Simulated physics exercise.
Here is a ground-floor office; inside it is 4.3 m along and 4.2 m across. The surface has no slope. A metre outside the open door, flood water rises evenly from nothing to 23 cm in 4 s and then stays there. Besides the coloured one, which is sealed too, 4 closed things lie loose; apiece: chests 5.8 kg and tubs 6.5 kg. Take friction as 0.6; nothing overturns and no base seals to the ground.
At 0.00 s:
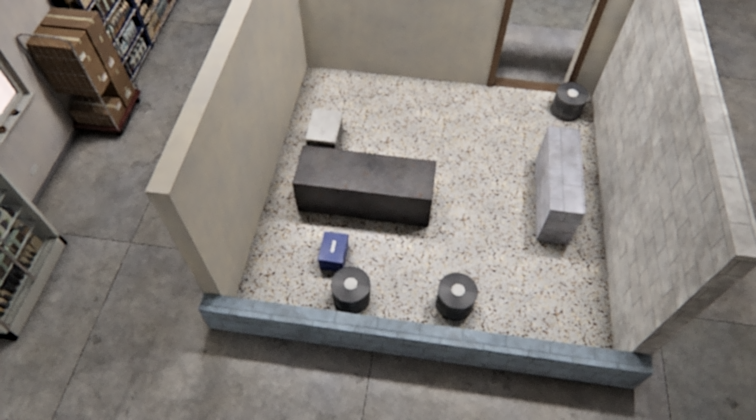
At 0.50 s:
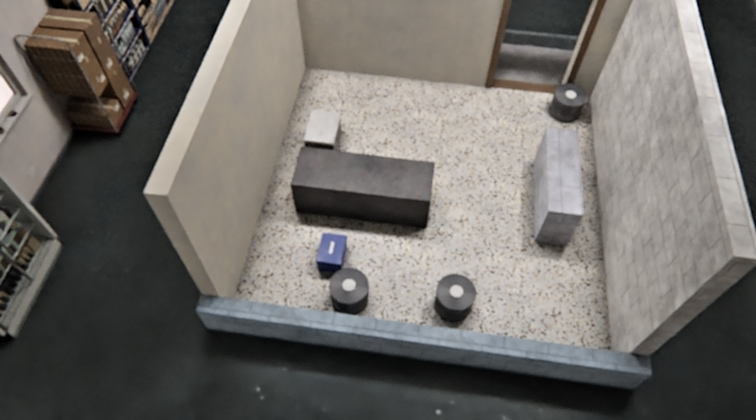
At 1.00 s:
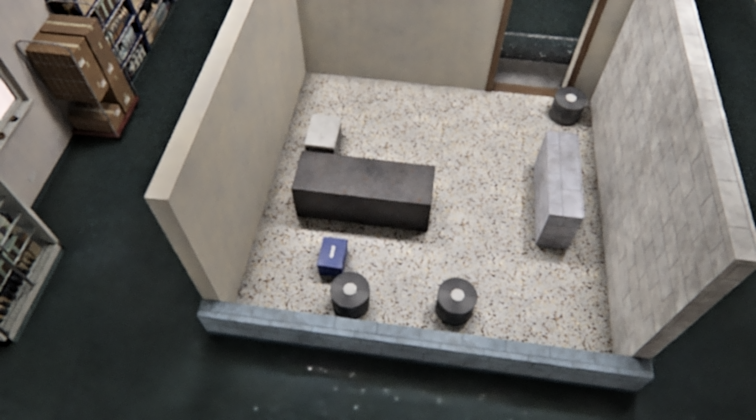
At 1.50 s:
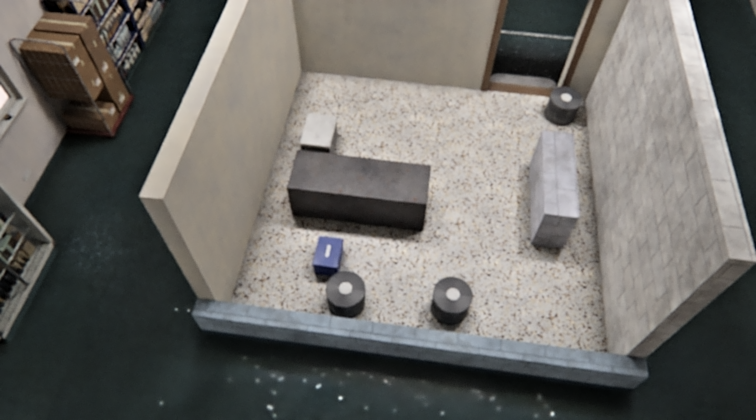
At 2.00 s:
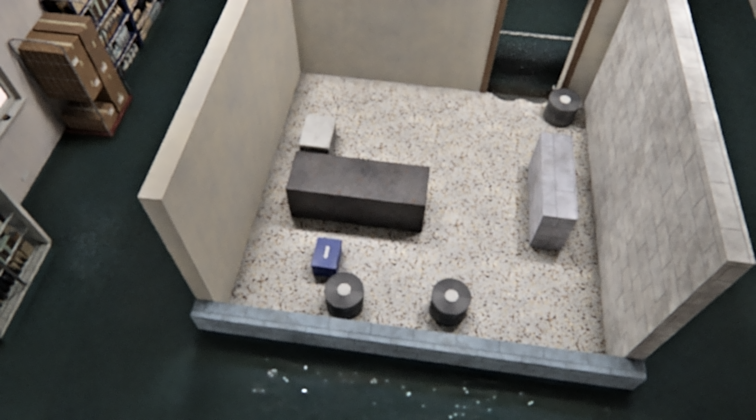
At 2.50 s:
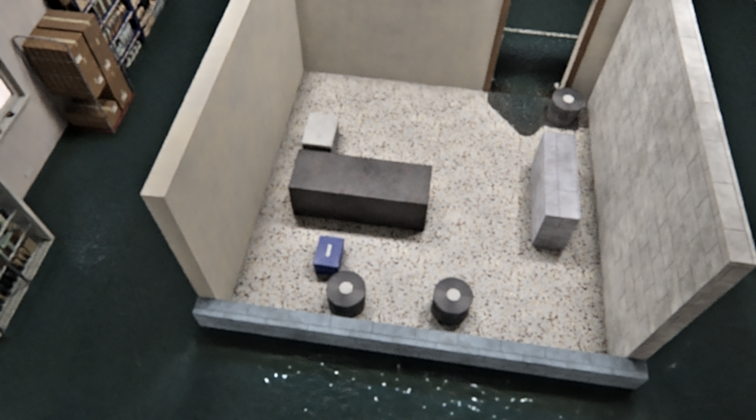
Dark water spread across the floor around the walled office, then crept through the open doorway at the back and over a small patch inside, while the blue tote and other containers stayed put.
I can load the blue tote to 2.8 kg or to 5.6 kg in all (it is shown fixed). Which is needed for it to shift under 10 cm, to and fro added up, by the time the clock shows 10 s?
I expect that neither load is enough.
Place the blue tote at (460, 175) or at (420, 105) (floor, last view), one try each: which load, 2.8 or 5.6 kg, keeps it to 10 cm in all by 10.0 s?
In that order: Neither is enough; the smaller is enough.
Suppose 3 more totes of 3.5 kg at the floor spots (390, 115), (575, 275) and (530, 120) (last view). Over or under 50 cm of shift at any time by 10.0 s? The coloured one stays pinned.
In that order: Short of it, over, more.
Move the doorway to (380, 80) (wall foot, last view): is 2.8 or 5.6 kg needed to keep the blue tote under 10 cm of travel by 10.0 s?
In that case only the higher weight holds it.
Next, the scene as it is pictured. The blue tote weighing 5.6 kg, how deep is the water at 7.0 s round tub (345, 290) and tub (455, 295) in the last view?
Roughly 4 and 9 cm.
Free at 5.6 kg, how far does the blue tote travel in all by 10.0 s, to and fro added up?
Some 30 cm in all.
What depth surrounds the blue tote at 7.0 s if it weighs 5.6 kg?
About 1 cm.
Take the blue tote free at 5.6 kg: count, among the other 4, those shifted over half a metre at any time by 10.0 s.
I count 3.
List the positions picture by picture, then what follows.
In the first picture, the blue tote at (333, 247), on the bottom; water covers 0.0 m2; 0 of 5 have shifted.
In the second picture, the blue tote at (332, 248) rests on the ground; water covers 0.0 m2; 0 of 5 have shifted.
In the third picture, the blue tote at (332, 252), on the bottom; 0.0 m2 under water; 0 of 5 have shifted.
In the fourth picture, the blue tote at (328, 251), on the bottom; 0.0 m2 under water; 0 of 5 have shifted.
In the fifth picture, the blue tote at (327, 253), on the bottom; 0.0 m2 under water; 0 of 5 have shifted.
In the sixth picture, the blue tote at (329, 251) rests on the ground; 0.5 m2 under water; 0 of 5 have shifted.
After 3.5 s the blue tote would be 0 cm from its start with 2.8 kg and 0 cm from its start with 5.6 kg; 0 cm of water round it then.
After 4.5 s the blue tote would be 0 cm from its start with 2.8 kg and 0 cm from its start with 5.6 kg; 0 cm of water round it then.
After 7.0 s the blue tote would be 0 cm from its start with 2.8 kg and 0 cm from its start with 5.6 kg; 1 cm of water round it then.
After 10.0 s the blue tote would be 45 cm from its start with 2.8 kg and 28 cm from its start with 5.6 kg; 6 cm of water round it then.
